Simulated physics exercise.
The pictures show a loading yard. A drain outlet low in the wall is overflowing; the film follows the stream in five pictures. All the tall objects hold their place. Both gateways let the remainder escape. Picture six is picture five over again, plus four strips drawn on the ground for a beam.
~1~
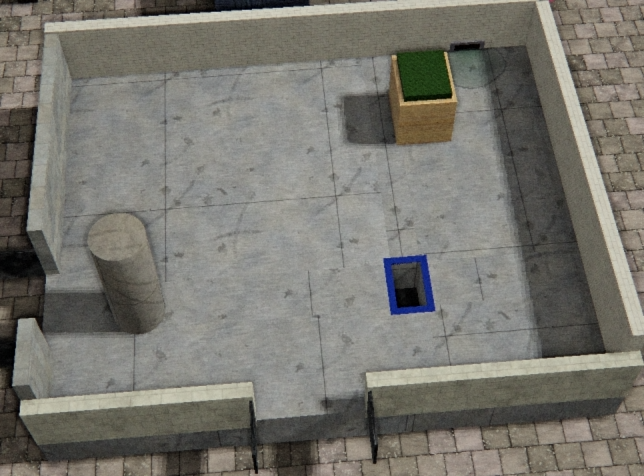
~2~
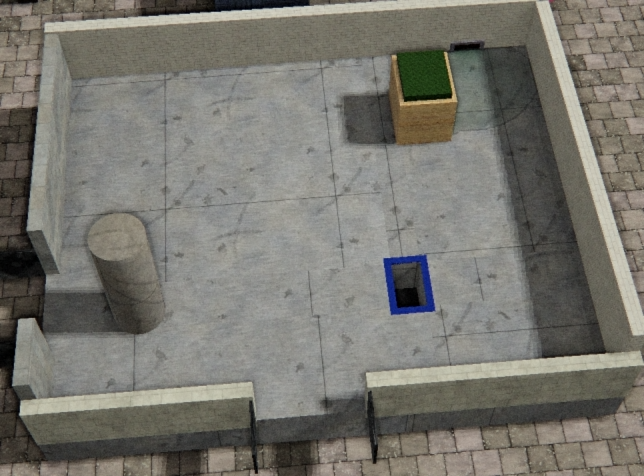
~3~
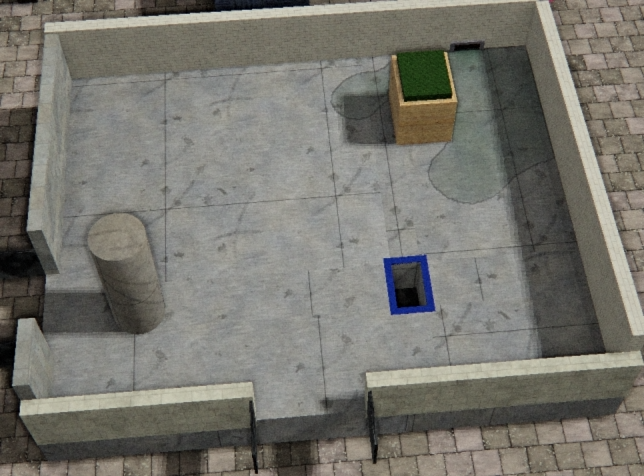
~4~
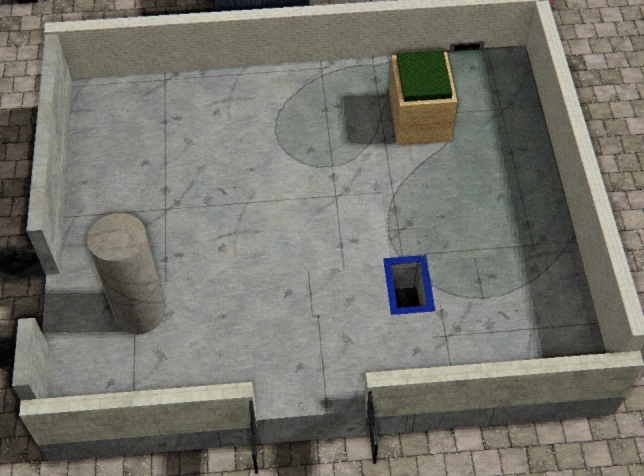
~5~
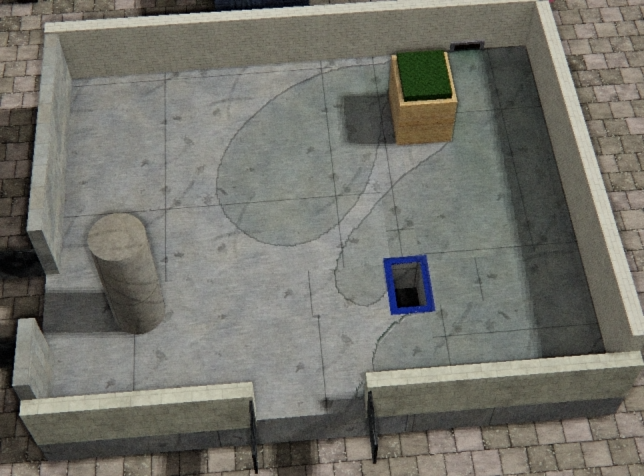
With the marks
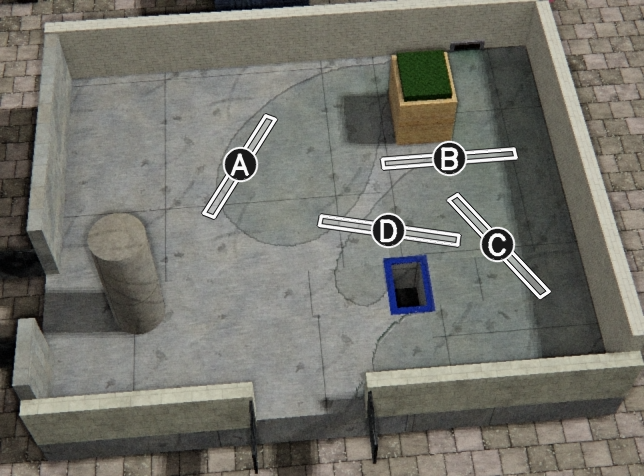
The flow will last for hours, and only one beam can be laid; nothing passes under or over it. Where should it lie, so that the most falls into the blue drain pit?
The best position is A.
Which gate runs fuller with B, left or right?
The right one.
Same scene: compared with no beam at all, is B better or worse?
Position B is worse.
On the marked copy, A from (208, 215) to (270, 117); B from (383, 163) to (514, 153); C from (453, 197) to (544, 294); D from (320, 220) to (458, 240).
Choosing A, about 18 % of the stream goes into the blue drain pit, about 74 % out by the gates.
Choosing B, about 4 % of the stream goes into the blue drain pit, about 92 % out by the gates.
Choosing C, about 7 % of the stream goes into the blue drain pit, about 86 % out by the gates.
Choosing D, about 4 % of the stream goes into the blue drain pit, about 91 % out by the gates.
